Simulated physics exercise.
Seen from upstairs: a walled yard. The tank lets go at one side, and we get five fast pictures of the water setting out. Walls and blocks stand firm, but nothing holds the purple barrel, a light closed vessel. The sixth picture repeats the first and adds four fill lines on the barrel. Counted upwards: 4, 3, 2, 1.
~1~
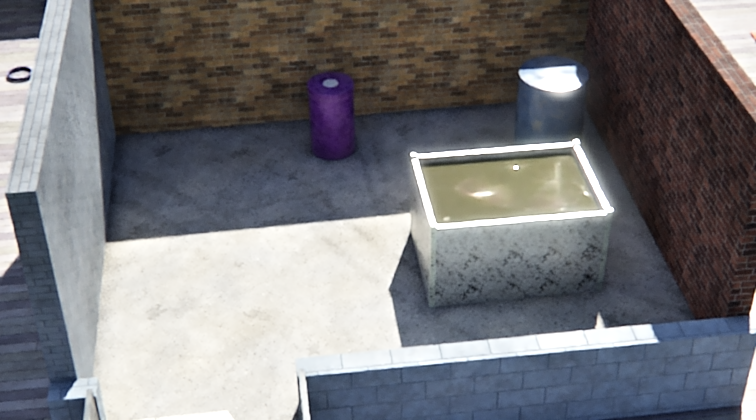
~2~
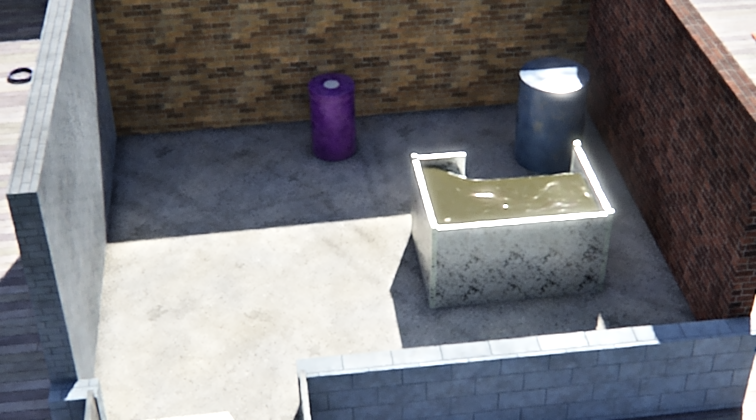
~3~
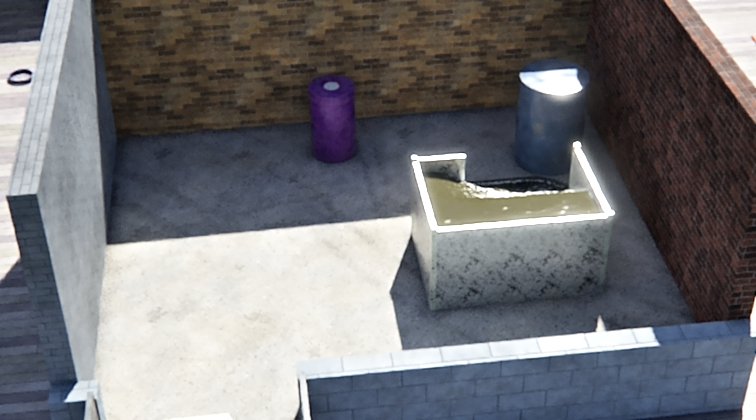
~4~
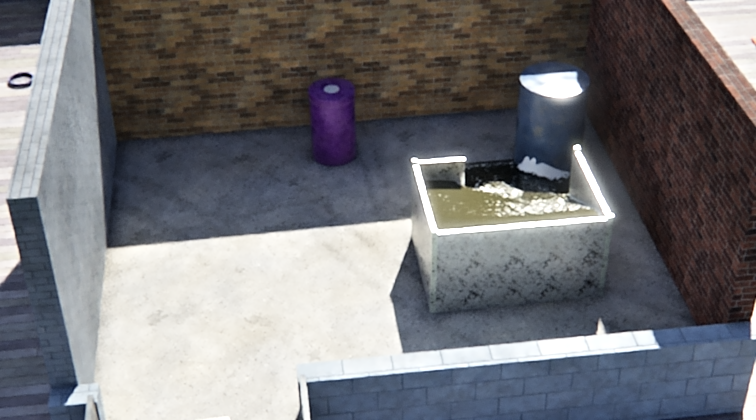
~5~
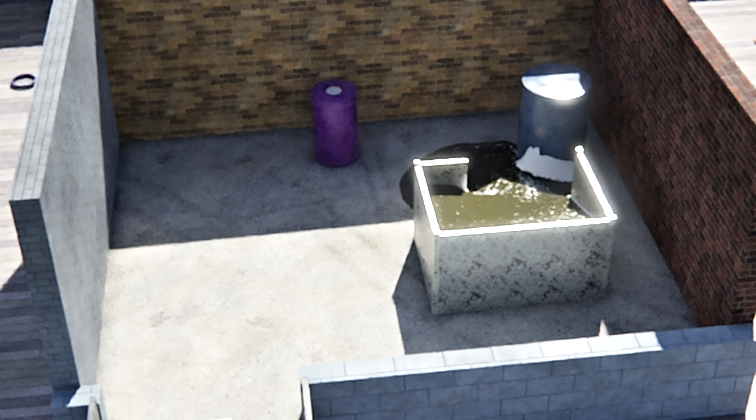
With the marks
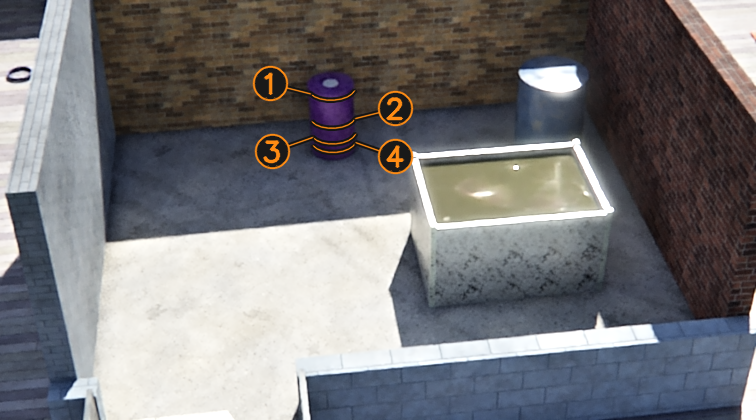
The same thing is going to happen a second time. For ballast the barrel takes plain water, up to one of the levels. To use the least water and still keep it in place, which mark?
Go for 2.
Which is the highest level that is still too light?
3.
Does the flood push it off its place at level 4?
Yes.
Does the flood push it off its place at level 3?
Yes.
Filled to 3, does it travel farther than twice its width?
No.
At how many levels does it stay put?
Two.
On the marked copy, 1 at (334, 100); 2 at (335, 128); 3 at (335, 143); 4 at (336, 152); from the bottom up 4, 3, 2, 1.
If 1 is chosen, it does not move.
If 2 is chosen, it does not move.
If 3 is chosen, it is pushed about its own width away.
If 4 is chosen, it is pushed about twice its own width away.
